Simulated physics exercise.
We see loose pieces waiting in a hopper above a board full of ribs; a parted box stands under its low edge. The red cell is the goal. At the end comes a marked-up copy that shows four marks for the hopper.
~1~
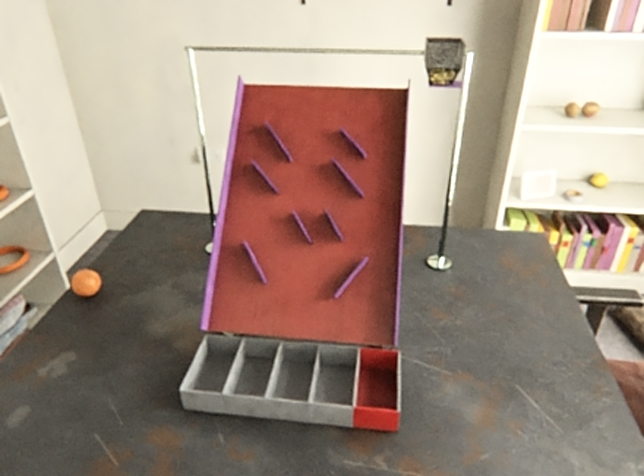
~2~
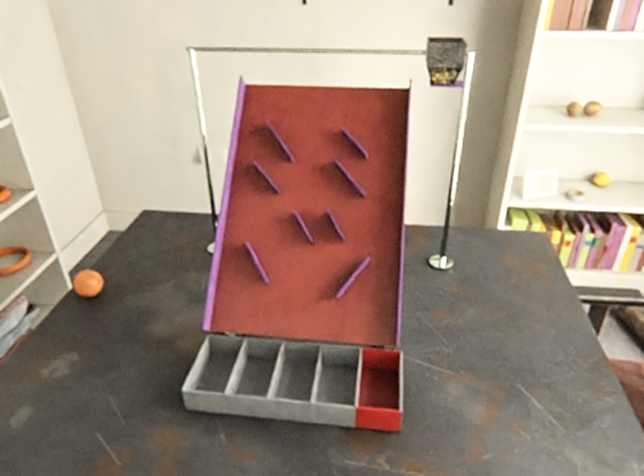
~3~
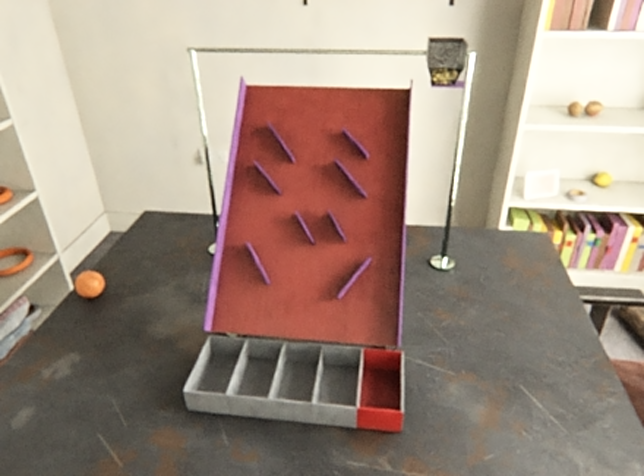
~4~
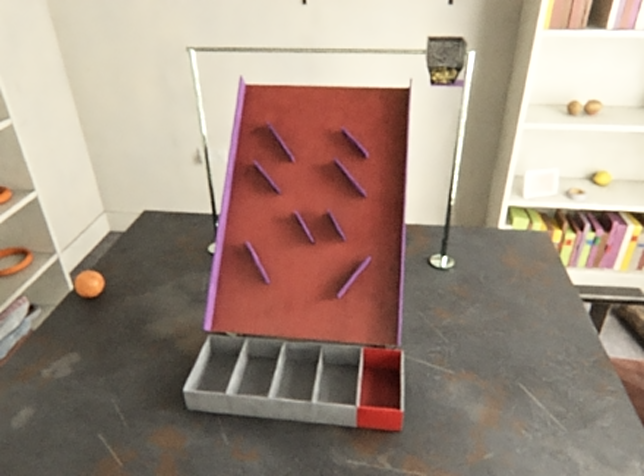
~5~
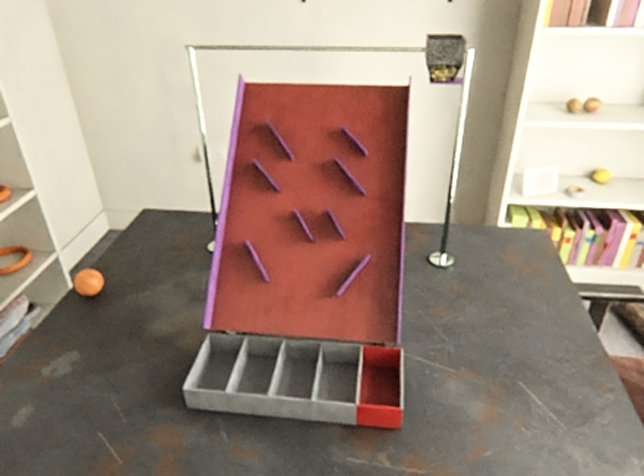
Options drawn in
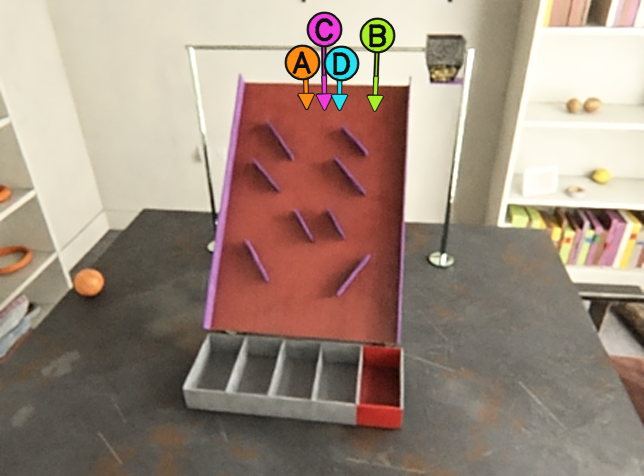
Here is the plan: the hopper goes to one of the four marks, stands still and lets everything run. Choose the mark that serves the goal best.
Use mark B.
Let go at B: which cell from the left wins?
The fifth.
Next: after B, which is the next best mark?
That is mark D.
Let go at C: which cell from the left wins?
The third from the left.
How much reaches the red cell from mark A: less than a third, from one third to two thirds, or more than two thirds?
It is less than a third.
On the marked copy, mark A meets the board at (306, 103); mark B meets the board at (374, 105); mark C meets the board at (324, 104); mark D meets the board at (339, 104).
Choosing A, none in the red cell, nearly all in other cells, a stray few outside the box.
Choosing B, nearly all in the red cell, a small part in other cells.
Choosing C, a small part in the red cell, most in other cells, a stray few outside the box.
Choosing D, about a third in the red cell, about two thirds in other cells.
